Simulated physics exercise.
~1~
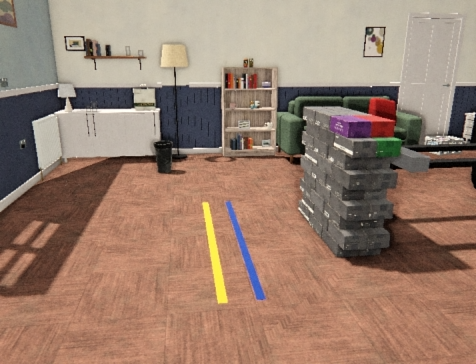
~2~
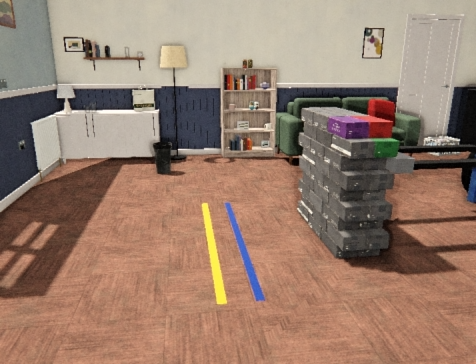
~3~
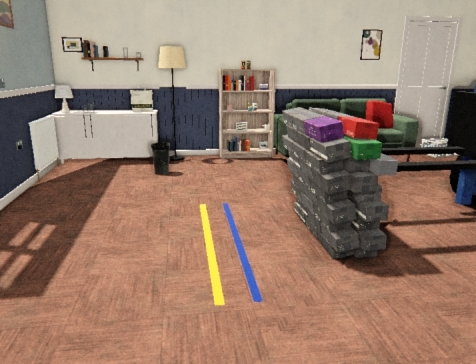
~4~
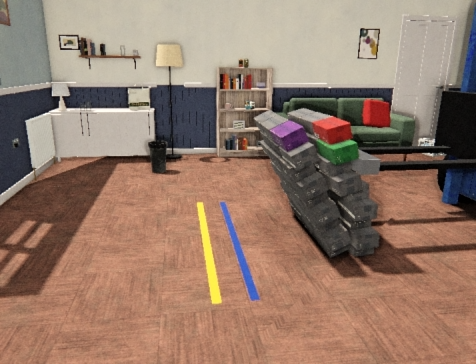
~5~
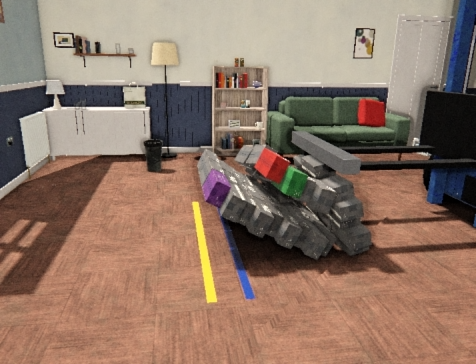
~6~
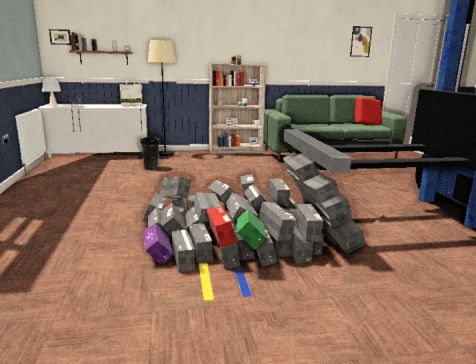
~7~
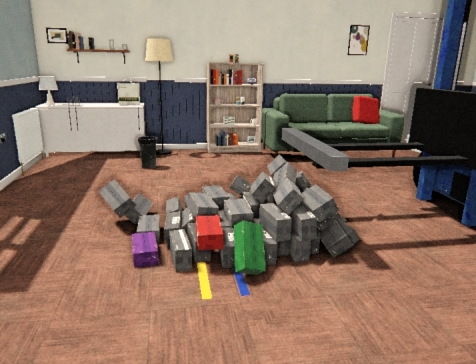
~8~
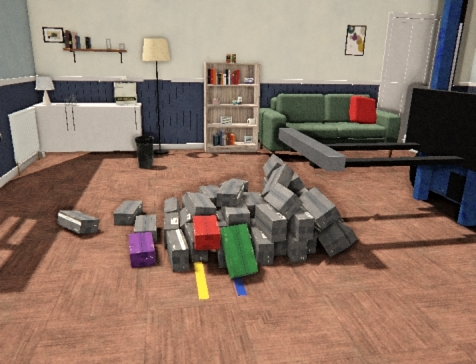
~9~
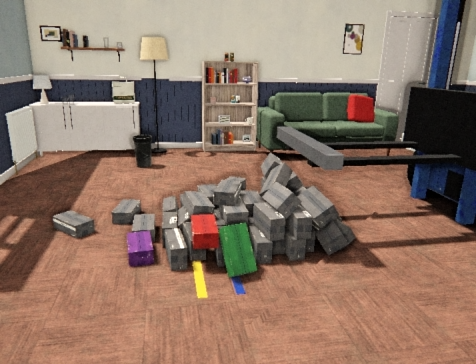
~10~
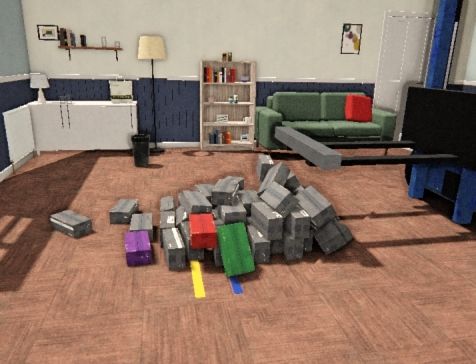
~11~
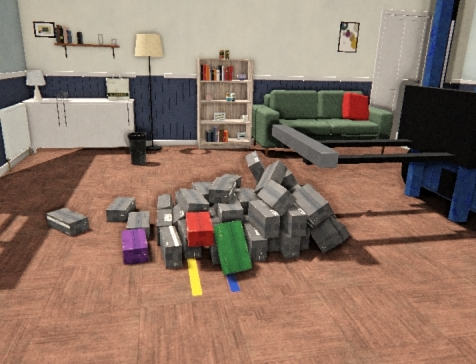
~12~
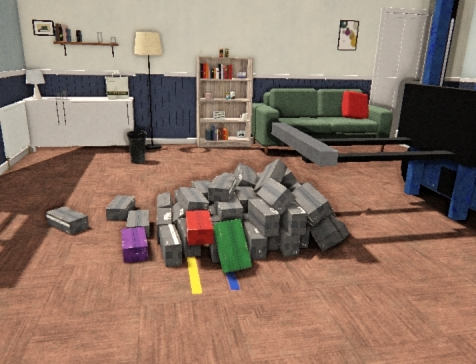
At first, a tall block of stacked grey boxes, with purple, red and green ones near the top, stands in a living room to the right of a yellow and a blue line on the floor. A beam carried by a lift truck pushes in from the right, and the stack leans left. The lean steepens until the whole block topples, its coloured boxes tumbling toward the lines. The boxes break apart into a heap across both lines, and the beam stops. A grey box rolls out to the left, then everything rests, with the red box beyond the blue line.
